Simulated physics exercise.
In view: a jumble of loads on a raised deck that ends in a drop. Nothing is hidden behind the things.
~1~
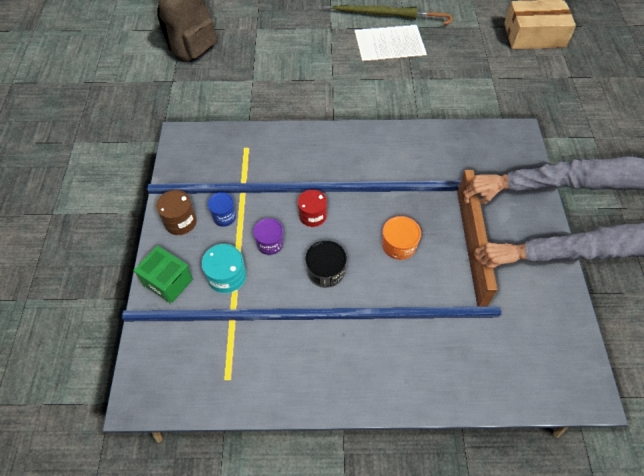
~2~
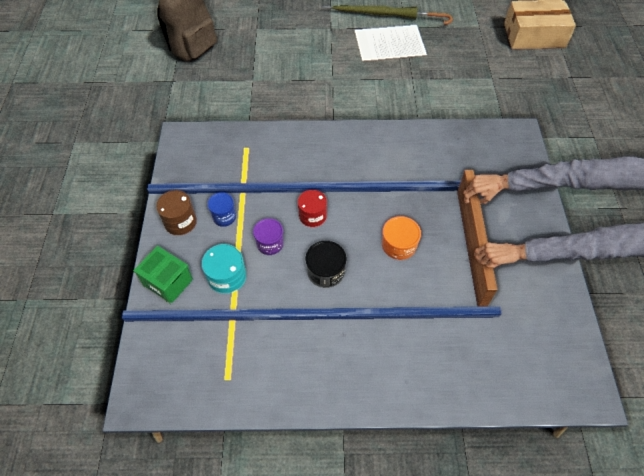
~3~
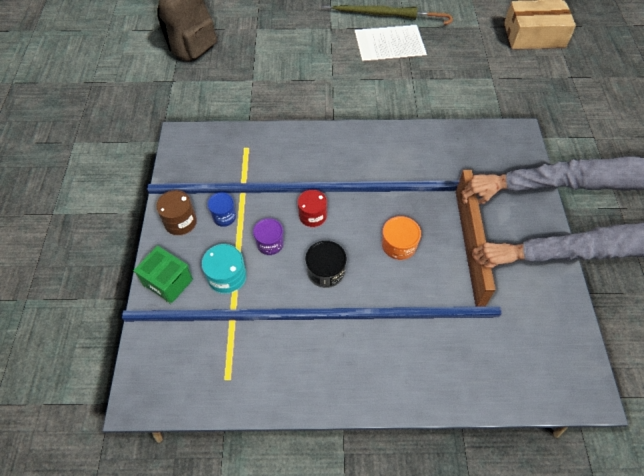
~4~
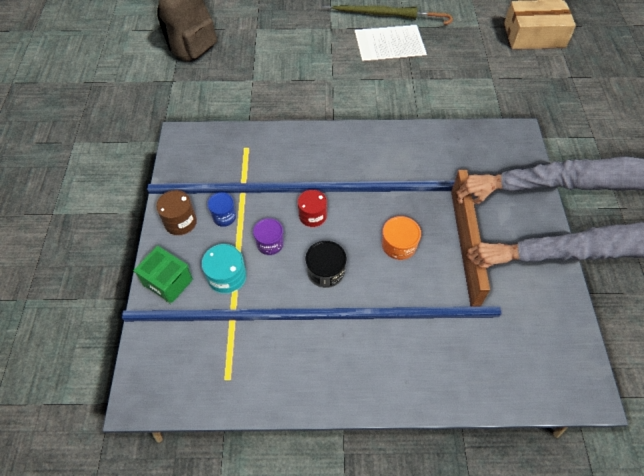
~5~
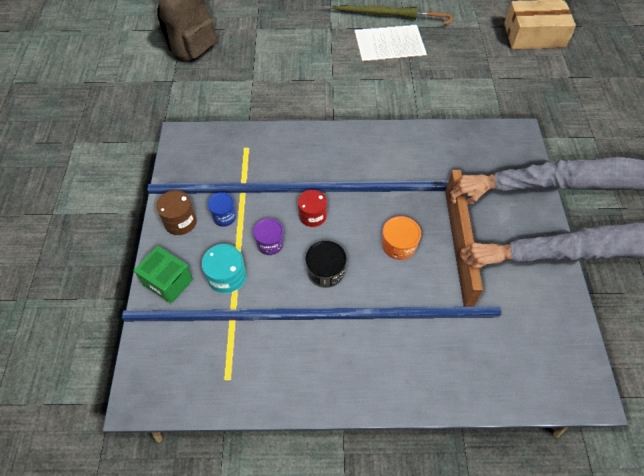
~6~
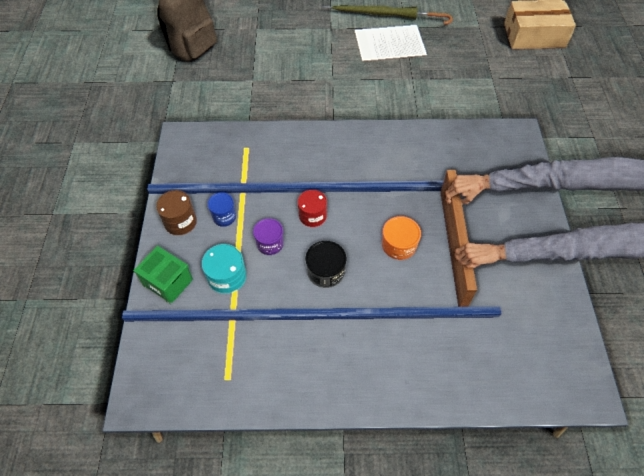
At first, two hands hold a wooden plank upright at the right end of a gray table, where colorful containers sit between two blue rails near a yellow tape line. The hands then slide the plank slightly left toward the orange pail, without touching it, while all the containers stay still.
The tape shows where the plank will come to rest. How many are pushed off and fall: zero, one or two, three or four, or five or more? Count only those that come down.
Here the number that fall off is zero.
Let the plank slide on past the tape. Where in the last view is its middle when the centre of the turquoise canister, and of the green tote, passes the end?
Near (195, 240) and (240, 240).
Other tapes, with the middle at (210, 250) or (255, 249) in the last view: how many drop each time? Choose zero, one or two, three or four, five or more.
For each place: One or two; no fall at all.
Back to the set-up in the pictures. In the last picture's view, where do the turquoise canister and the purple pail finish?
Near (175, 267) and (188, 236).
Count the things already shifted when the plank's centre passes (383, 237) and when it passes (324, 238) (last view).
At the one place 1, at the other 3.
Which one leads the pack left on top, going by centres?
The green tote ends nearest.
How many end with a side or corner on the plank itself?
The number is 3.
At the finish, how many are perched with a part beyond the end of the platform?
1 of them.
Soon after, none off yet; green tote at rest near (165, 276); brown canister at rest near (177, 213); blue pail at rest near (223, 210).
In the end, the number that fall off is zero.
